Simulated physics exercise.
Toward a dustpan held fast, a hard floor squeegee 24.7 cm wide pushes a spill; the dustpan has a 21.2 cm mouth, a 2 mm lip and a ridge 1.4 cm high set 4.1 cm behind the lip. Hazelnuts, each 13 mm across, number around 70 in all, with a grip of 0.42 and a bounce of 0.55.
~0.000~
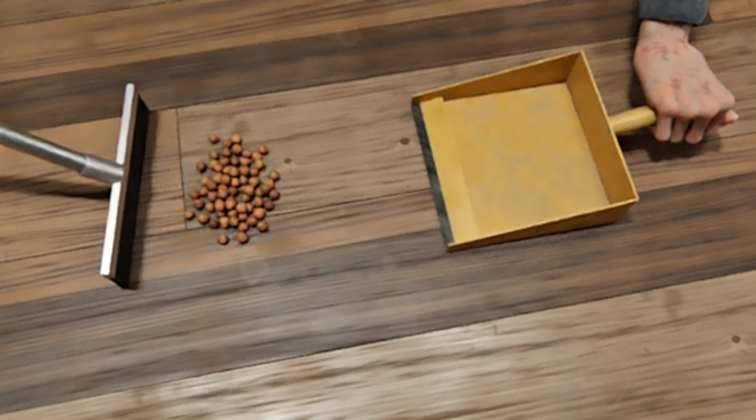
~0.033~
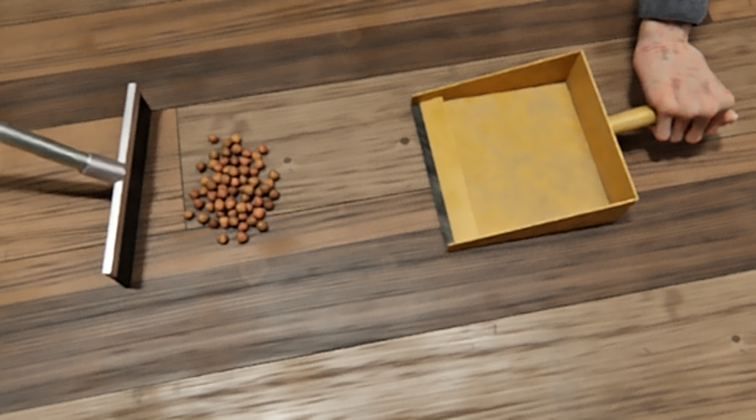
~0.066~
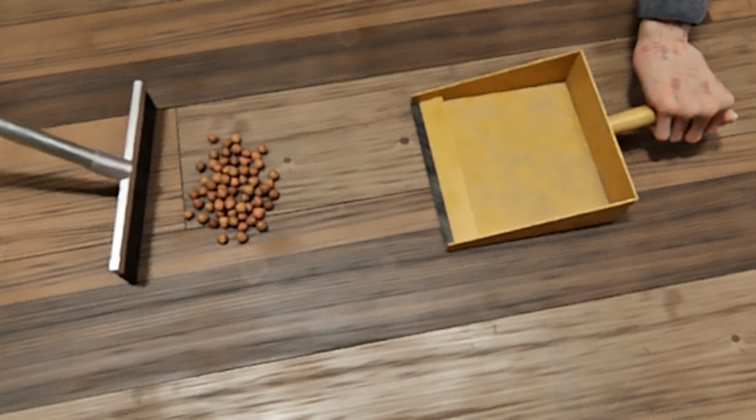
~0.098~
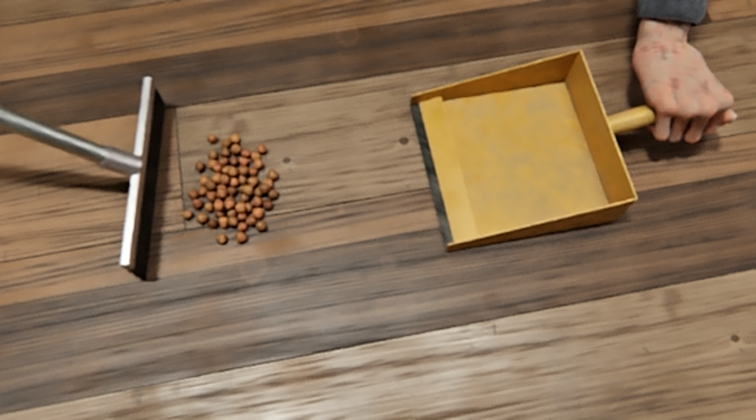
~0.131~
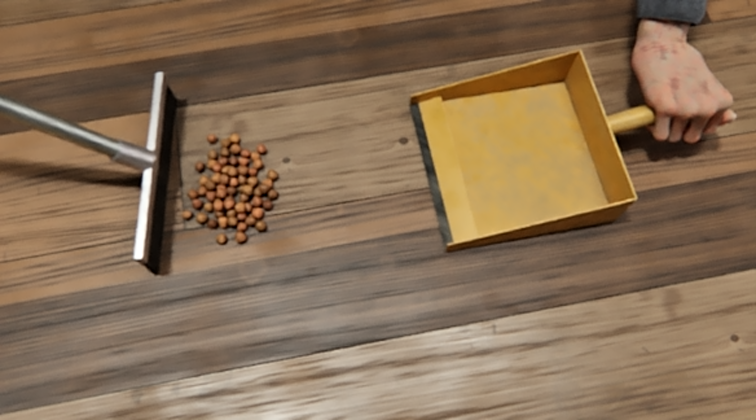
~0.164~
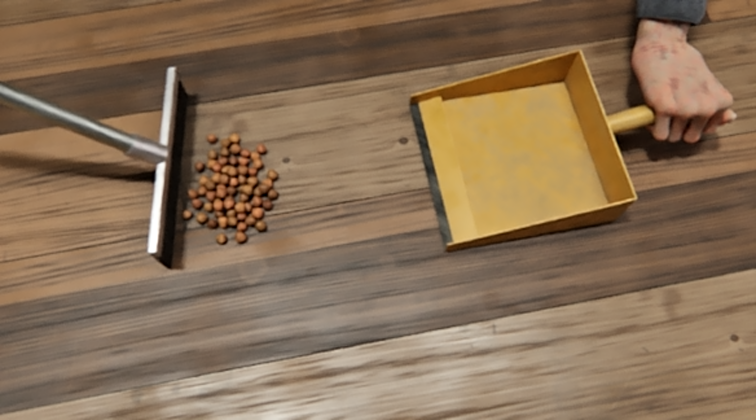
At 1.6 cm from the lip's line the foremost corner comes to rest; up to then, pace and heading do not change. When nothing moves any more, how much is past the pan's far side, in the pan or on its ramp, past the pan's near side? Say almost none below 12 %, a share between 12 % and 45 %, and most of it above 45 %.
One by one: Far side: It will be a moderate share; pan: It will be a small share; near side: It will be a small share.
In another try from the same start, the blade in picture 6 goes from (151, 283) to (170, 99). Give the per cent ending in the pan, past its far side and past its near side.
You'd see pan at 20, far at 5 and near at 25.
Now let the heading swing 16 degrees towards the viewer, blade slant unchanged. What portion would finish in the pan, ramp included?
Estimate: 20 % in pan or on ramp.
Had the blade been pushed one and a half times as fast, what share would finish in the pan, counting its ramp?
In that case roughly 10 percent.
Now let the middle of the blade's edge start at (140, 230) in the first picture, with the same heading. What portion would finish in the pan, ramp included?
I'd estimate about 10 per cent.
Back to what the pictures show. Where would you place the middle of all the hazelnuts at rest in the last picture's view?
Around (412, 158).
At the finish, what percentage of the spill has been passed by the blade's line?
Roughly 30 percent of it.
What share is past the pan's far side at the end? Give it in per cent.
I'd put it near 20 percent.
Then, at 0.45 s, middle of the blade 18 cm from the lip; 0 % over the lip, far side 10 %, near side 0 %.
Then, at 0.64 s, middle of the blade 9 cm from the lip; 0 % over the lip, far side 15 %, near side 0 %.
After 0.95 s, middle of the blade 4 cm from the lip; 5 % over the lip, far side 20 %, near side 5 %.
In the end, at 1.5 s, far side 20 %, pan 5 %, near side 5 %, in front of the lip or behind the blade 75 %.
